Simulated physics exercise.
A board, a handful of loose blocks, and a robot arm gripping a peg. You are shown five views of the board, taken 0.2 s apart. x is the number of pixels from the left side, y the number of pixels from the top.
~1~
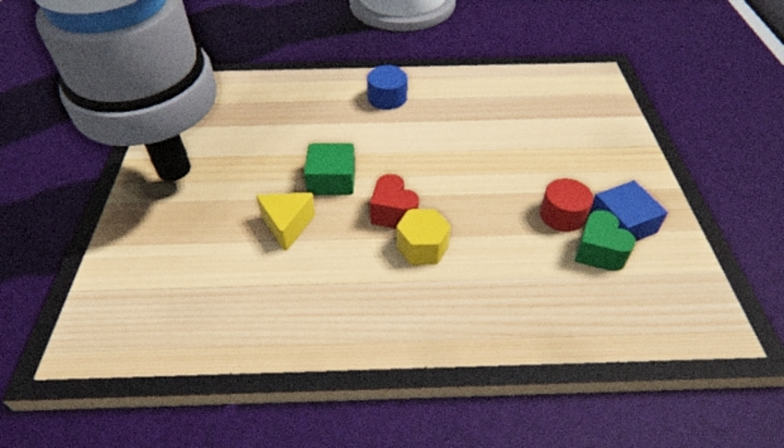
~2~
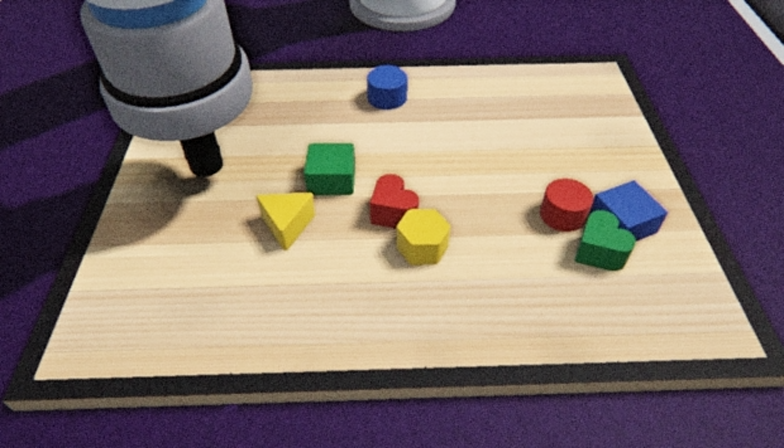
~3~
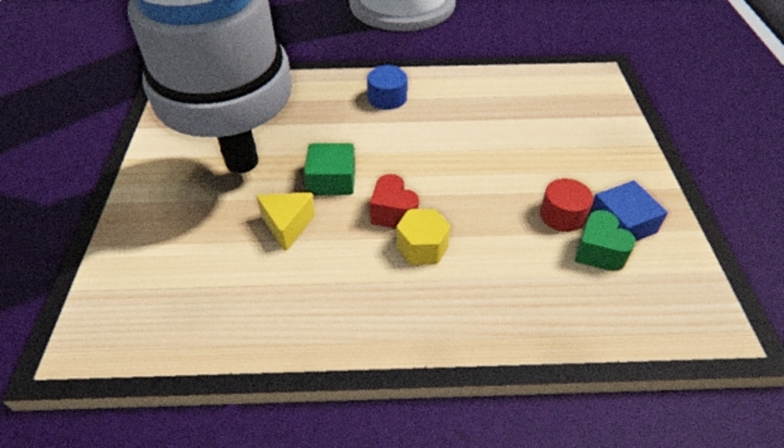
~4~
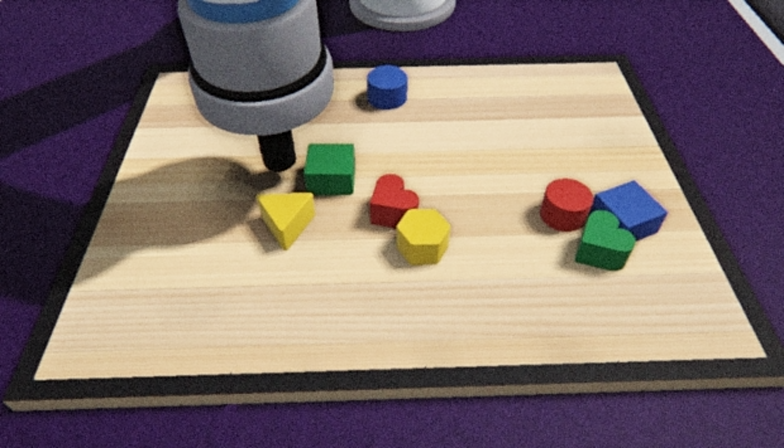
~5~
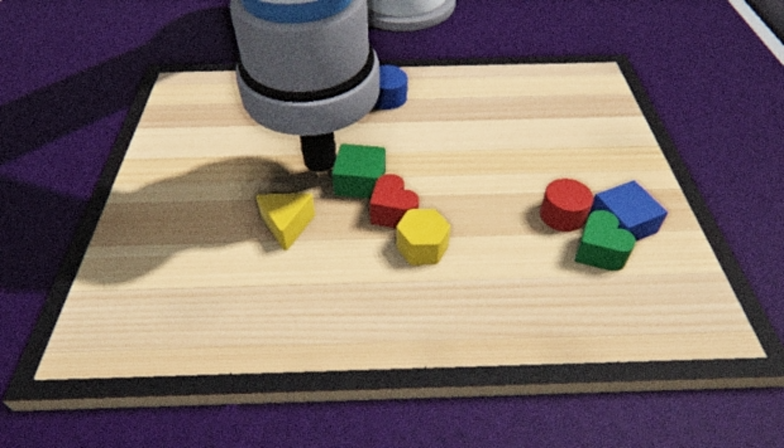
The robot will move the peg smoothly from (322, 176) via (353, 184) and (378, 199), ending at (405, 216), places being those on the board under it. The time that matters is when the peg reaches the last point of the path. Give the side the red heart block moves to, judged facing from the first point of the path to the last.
Facing from start to end, it shifts left.
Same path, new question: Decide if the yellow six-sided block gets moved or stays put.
It gets displaced.
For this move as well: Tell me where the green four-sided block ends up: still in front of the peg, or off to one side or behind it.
My guess is it ends up beside or behind the peg.
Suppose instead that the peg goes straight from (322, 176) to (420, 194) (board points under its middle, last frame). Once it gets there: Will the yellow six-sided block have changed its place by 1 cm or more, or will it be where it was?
When the path is over, the yellow six-sided block has left its spot.
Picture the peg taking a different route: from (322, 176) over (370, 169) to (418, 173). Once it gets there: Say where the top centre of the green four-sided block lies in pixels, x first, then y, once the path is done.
The top centre is at (458, 161).
What follows on the original path. Halfway along, peg at (366, 178); green four-sided block at (404, 160), turned 30° anticlockwise; red heart block at (413, 192), turned 50° clockwise; yellow six-sided block at (425, 230).
At the end, peg at (405, 201); yellow triangular piece in place; green four-sided block at (414, 159), turned 50° anticlockwise; red heart block at (443, 200); yellow six-sided block at (429, 235).
